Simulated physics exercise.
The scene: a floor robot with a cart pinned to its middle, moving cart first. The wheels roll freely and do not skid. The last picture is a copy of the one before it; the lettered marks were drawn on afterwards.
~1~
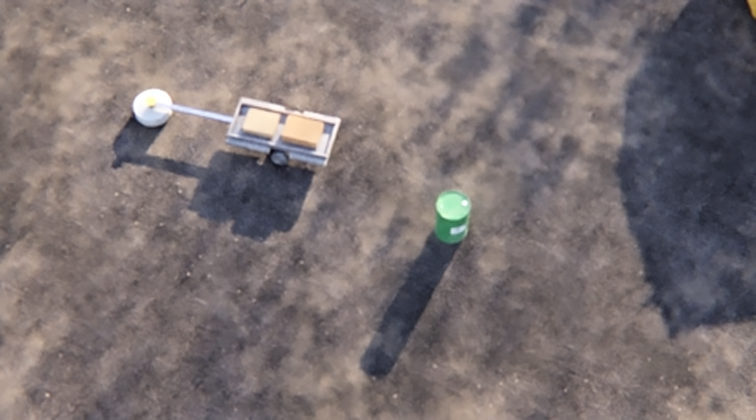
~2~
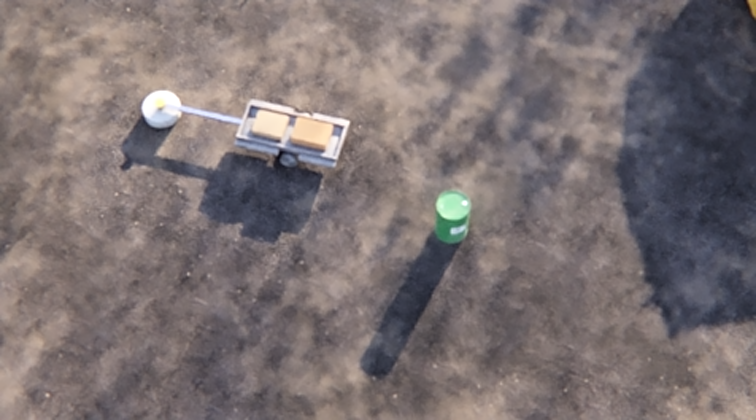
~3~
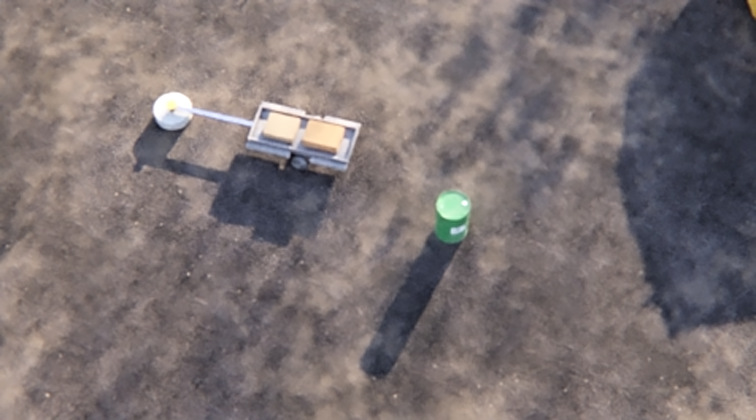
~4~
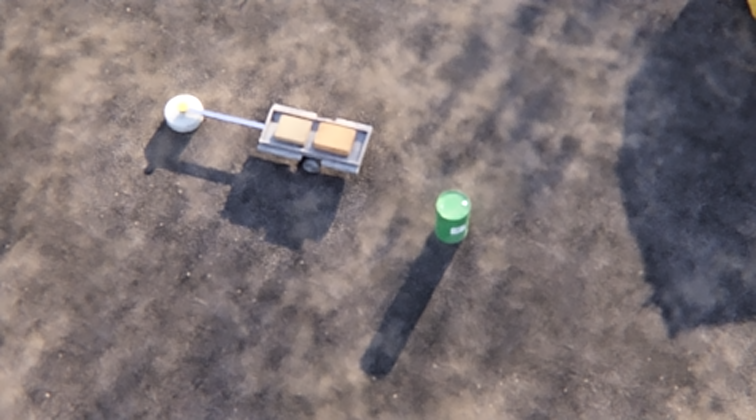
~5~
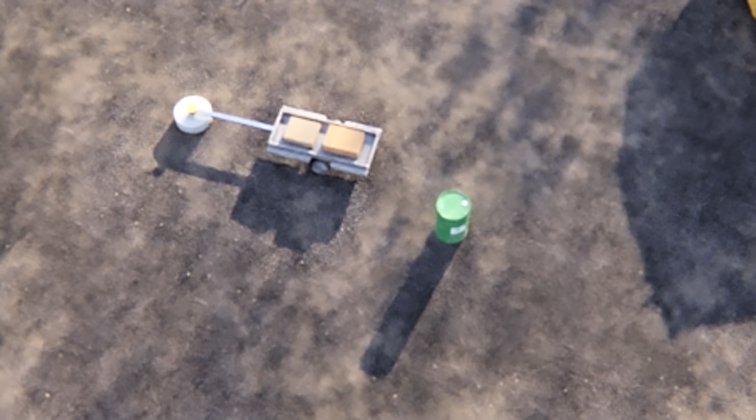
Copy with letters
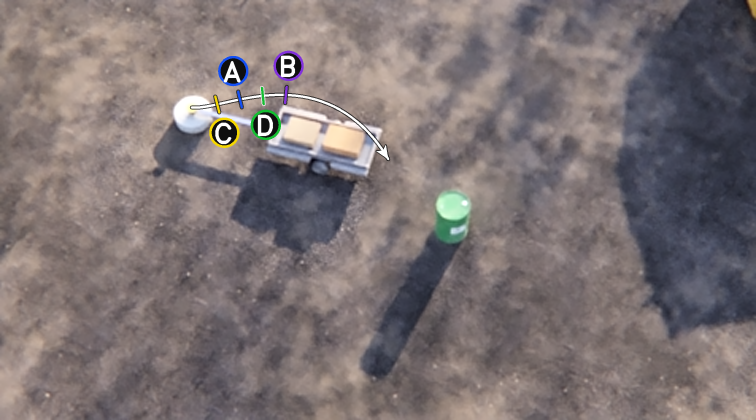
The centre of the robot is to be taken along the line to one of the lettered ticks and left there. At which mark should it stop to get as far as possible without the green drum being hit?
All is well up to B.
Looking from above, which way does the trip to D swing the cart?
For that mark, clockwise.
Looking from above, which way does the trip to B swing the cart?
For that mark, clockwise.
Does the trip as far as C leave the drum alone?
For that mark, yes.
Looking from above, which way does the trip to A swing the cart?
Clockwise.
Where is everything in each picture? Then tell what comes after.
The first picture shows robot (153, 106); grey cart (283, 130); green drum (451, 229).
The second picture shows robot (162, 108); grey cart (292, 132); green drum (451, 229).
The third picture shows robot (173, 110); grey cart (304, 135); green drum (451, 229).
The fourth picture shows robot (184, 112); grey cart (315, 138); green drum (451, 229).
The fifth picture shows robot (193, 113); grey cart (324, 140); green drum (451, 229).
On the copy, A at (240, 99); B at (286, 95); C at (217, 104); D at (263, 96); the route from (192, 108) via (309, 98) to (388, 159).
On B. First, robot (225, 109), cart (351, 147).
Then, robot (259, 102), cart (376, 157).
Finally, robot (287, 101), cart (395, 167); nothing has been touched.
By contrast, A is safe but short; C is safe but short; D is safe but short.
